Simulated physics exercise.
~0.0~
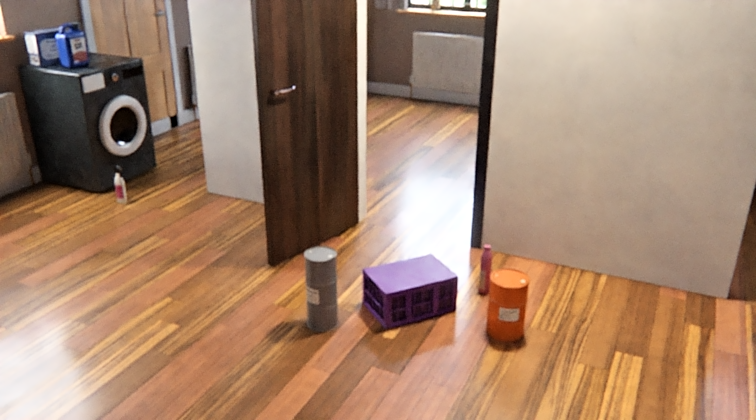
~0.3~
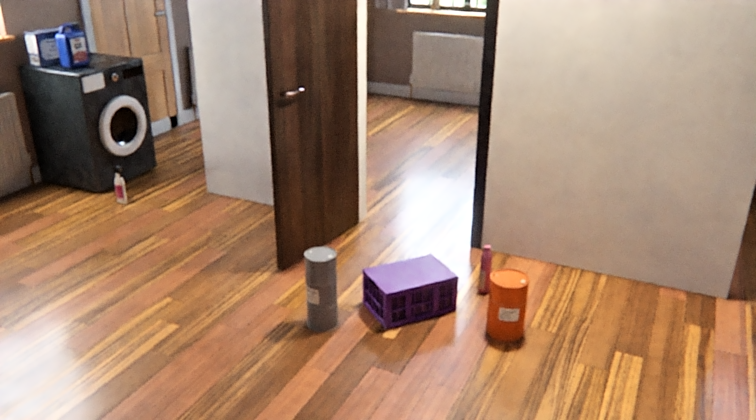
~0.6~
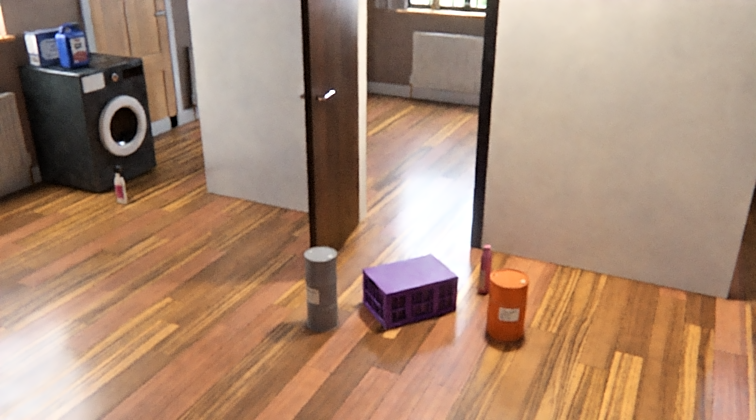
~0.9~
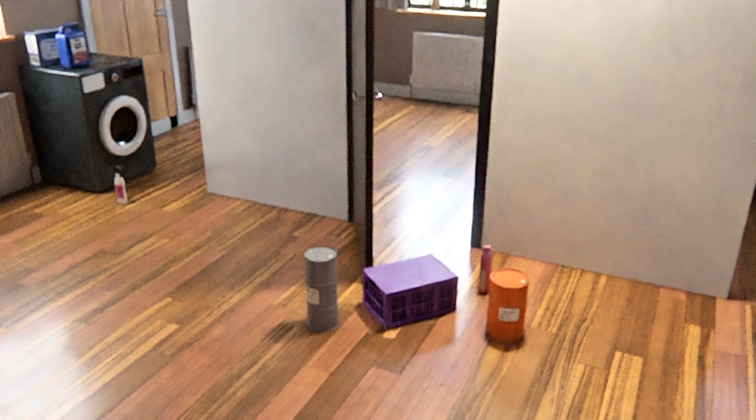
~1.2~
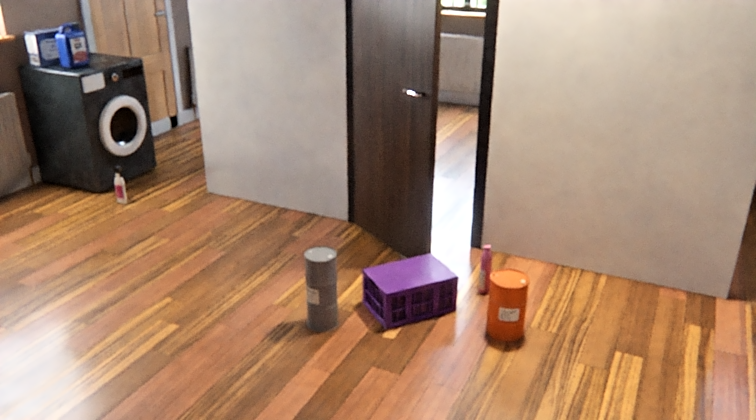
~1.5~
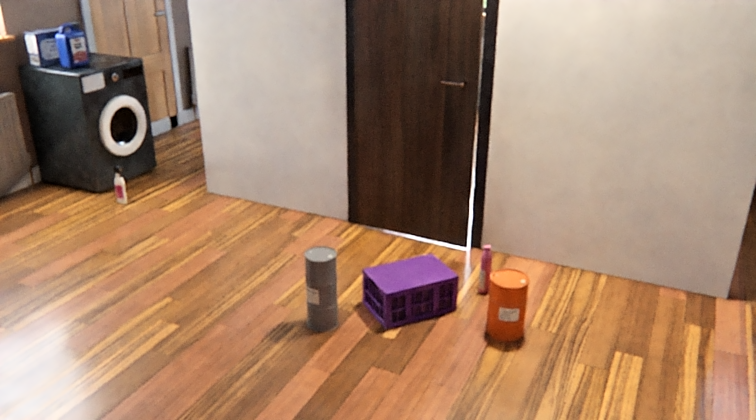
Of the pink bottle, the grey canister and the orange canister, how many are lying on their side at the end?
None of them are on their side, as the bottle and both canisters are still standing upright once the door has swung across.
